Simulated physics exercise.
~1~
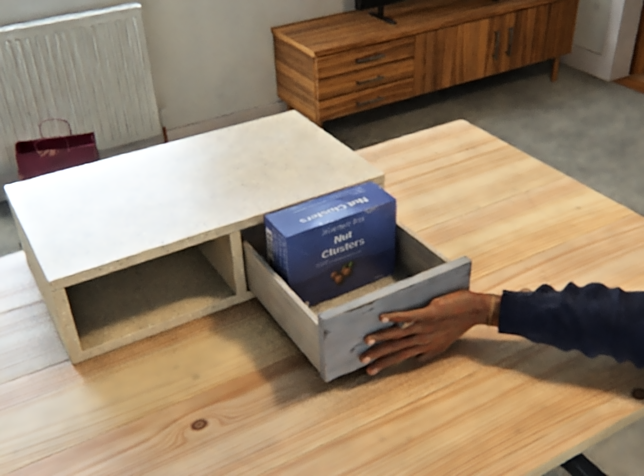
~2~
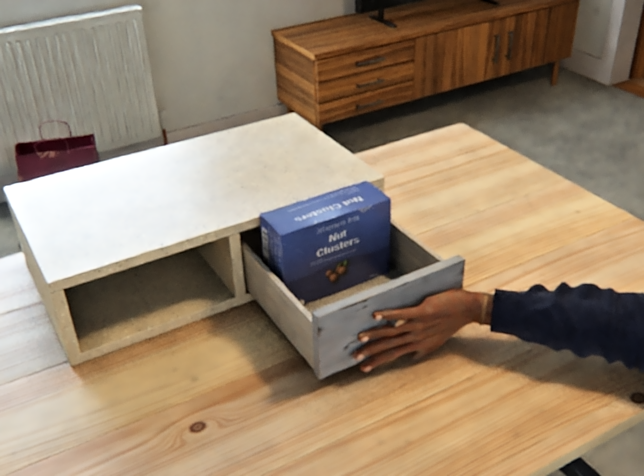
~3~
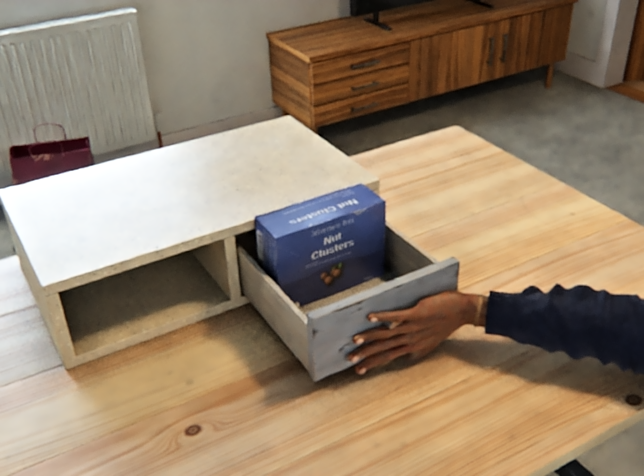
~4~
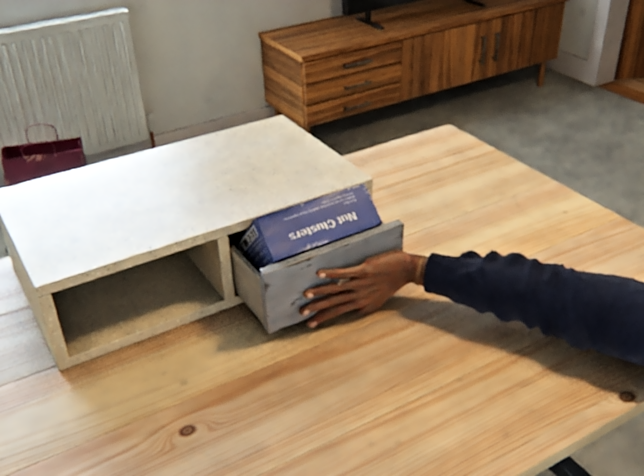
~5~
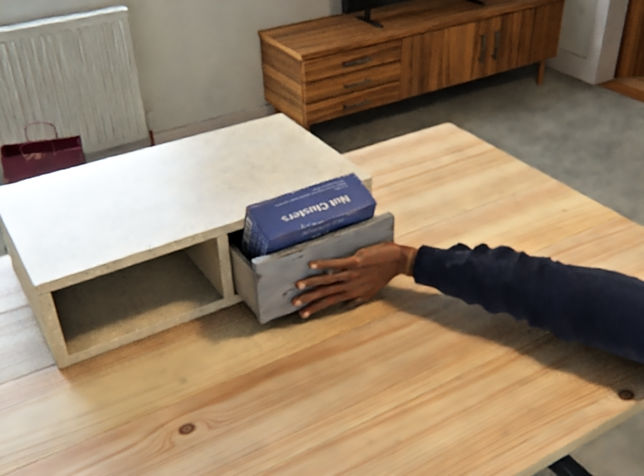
On a wooden table, a hand slowly pushed in the open drawer of a pale chest, and the blue Nut Clusters box standing inside tipped as the drawer slid inward, ending up sticking out above the front with the drawer still partly open.
